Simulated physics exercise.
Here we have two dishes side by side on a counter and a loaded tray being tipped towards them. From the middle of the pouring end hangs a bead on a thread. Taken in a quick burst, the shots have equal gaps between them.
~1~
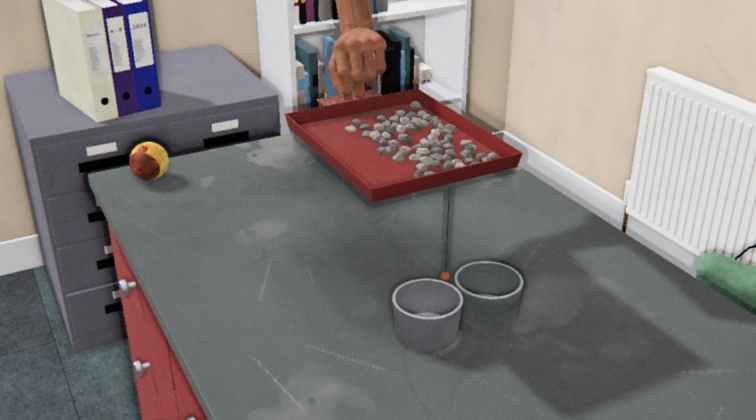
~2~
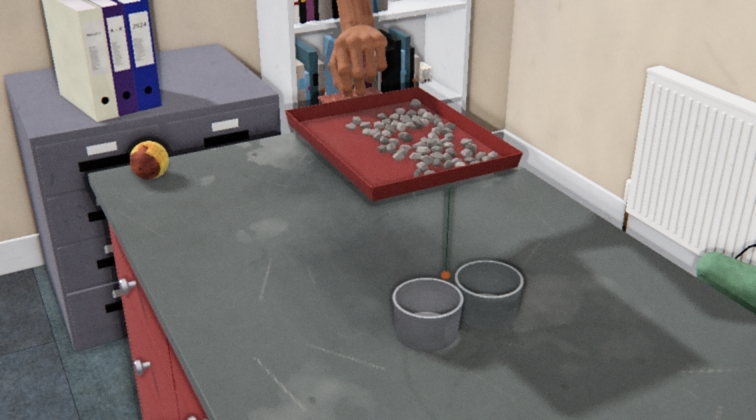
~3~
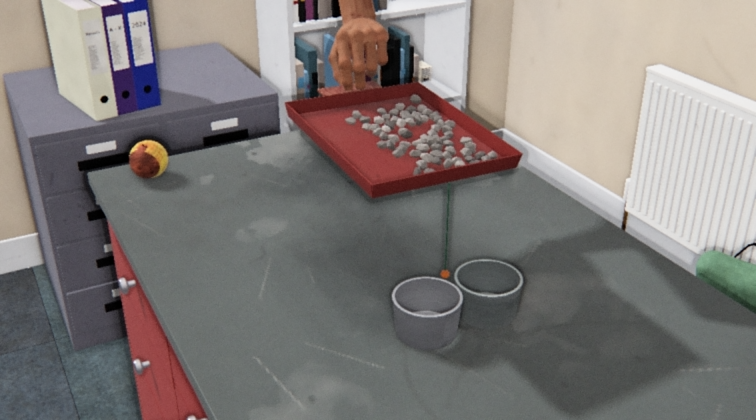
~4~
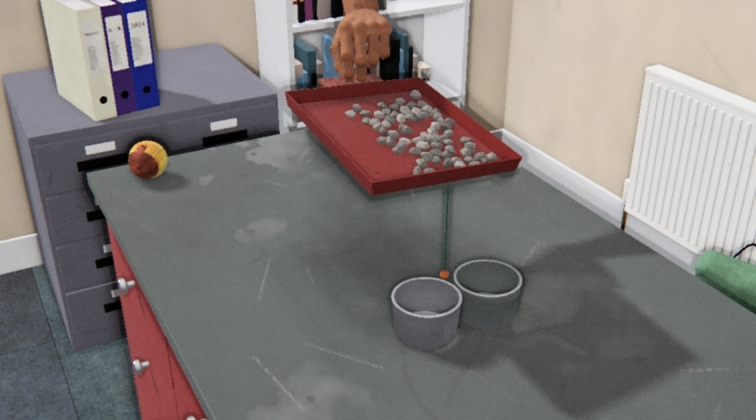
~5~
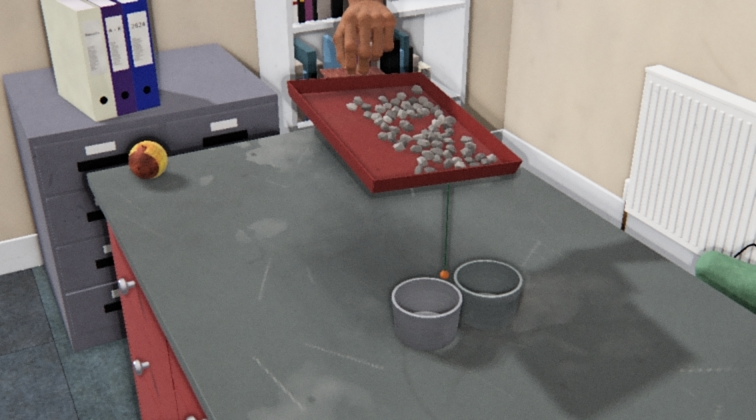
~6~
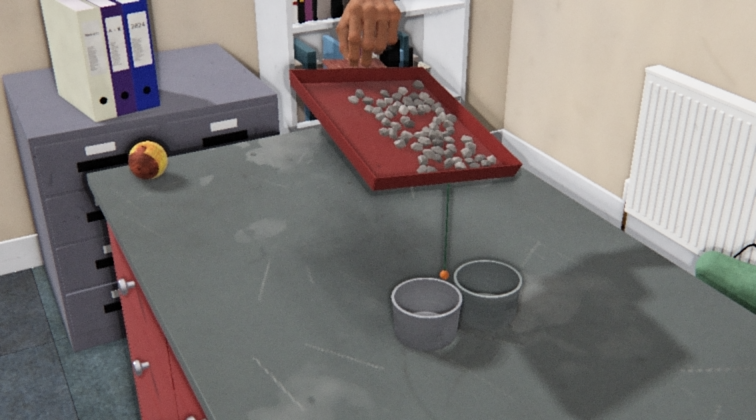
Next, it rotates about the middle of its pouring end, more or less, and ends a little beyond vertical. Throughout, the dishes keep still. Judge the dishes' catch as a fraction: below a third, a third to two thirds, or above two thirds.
A third to two thirds.
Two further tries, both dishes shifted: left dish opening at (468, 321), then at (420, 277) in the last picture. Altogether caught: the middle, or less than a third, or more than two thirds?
First: Under a third. Second: Between a third and two thirds.
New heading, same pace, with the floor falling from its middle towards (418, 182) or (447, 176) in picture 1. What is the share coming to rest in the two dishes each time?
Respectively close to 20 and 30 in a hundred.
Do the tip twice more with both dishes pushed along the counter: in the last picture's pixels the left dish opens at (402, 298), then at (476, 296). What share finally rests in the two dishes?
First position: Some 10 %; second position: Some 30 %.
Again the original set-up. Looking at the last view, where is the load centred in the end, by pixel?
Roughly pixel (495, 301).
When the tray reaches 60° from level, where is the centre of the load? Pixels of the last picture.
I'd put it at about (479, 147).
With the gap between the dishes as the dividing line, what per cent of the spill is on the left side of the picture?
10 per cent, about.
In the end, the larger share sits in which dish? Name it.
It's the dish to the right that ends up fuller.
Shortly afterwards, tray tipped steeply; the whole lot on the tray.
Next, tray tipped right over; near a quarter on the tray; near a third in the right dish; near a quarter outside both; near a quarter in the air.
Some moments later, tray tipped past a quarter turn; near half in the right dish; near half outside both.
In the end, tray tipped past a quarter turn; none at all in the left dish; near half in the right dish; near half outside both.
